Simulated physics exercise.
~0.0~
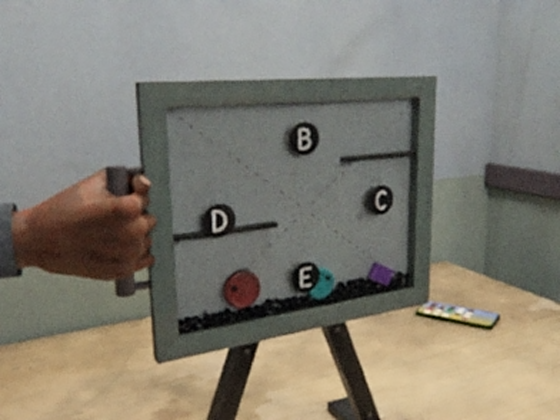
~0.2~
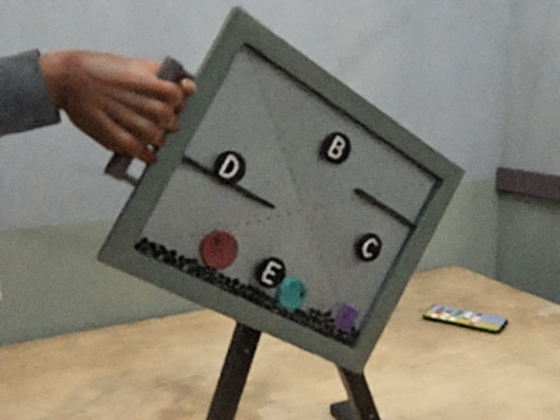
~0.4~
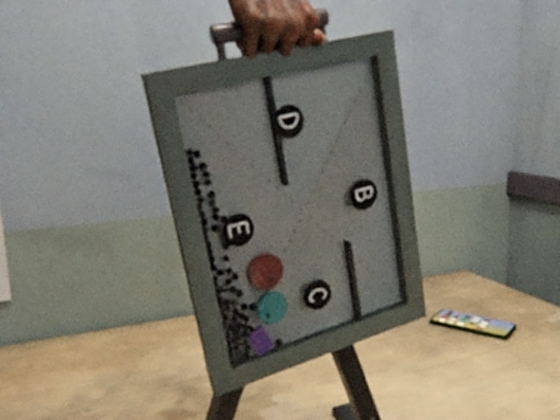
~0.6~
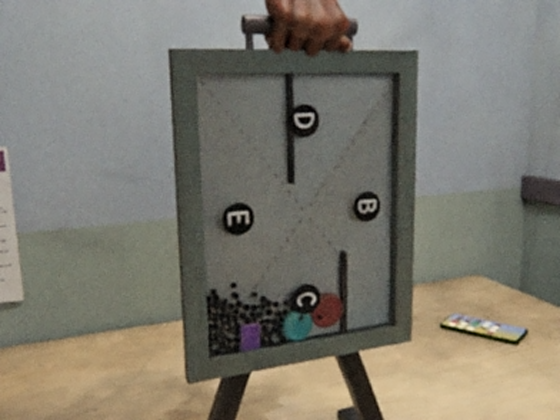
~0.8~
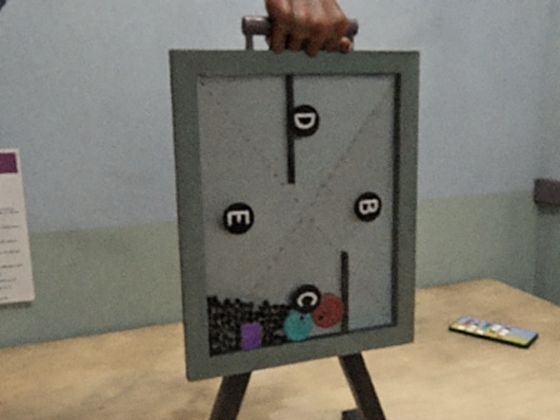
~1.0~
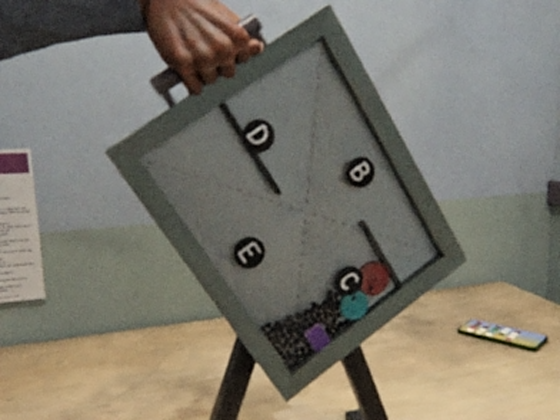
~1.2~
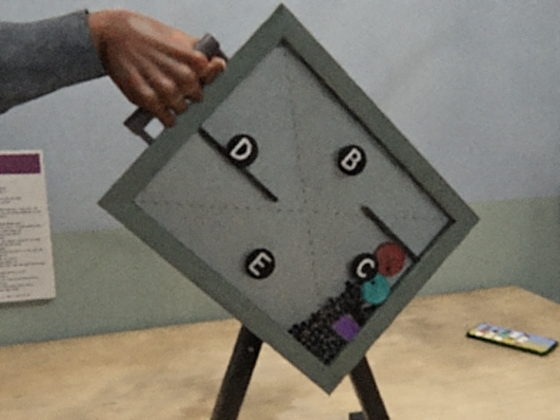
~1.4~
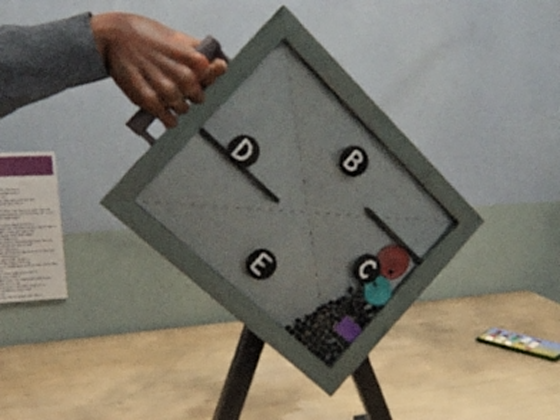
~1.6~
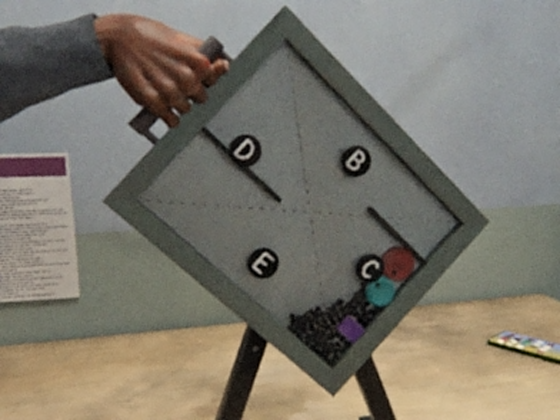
Framed display case turning clockwise by hand onto its side, pausing, then swinging partway back, beads and coloured pieces settling around C.
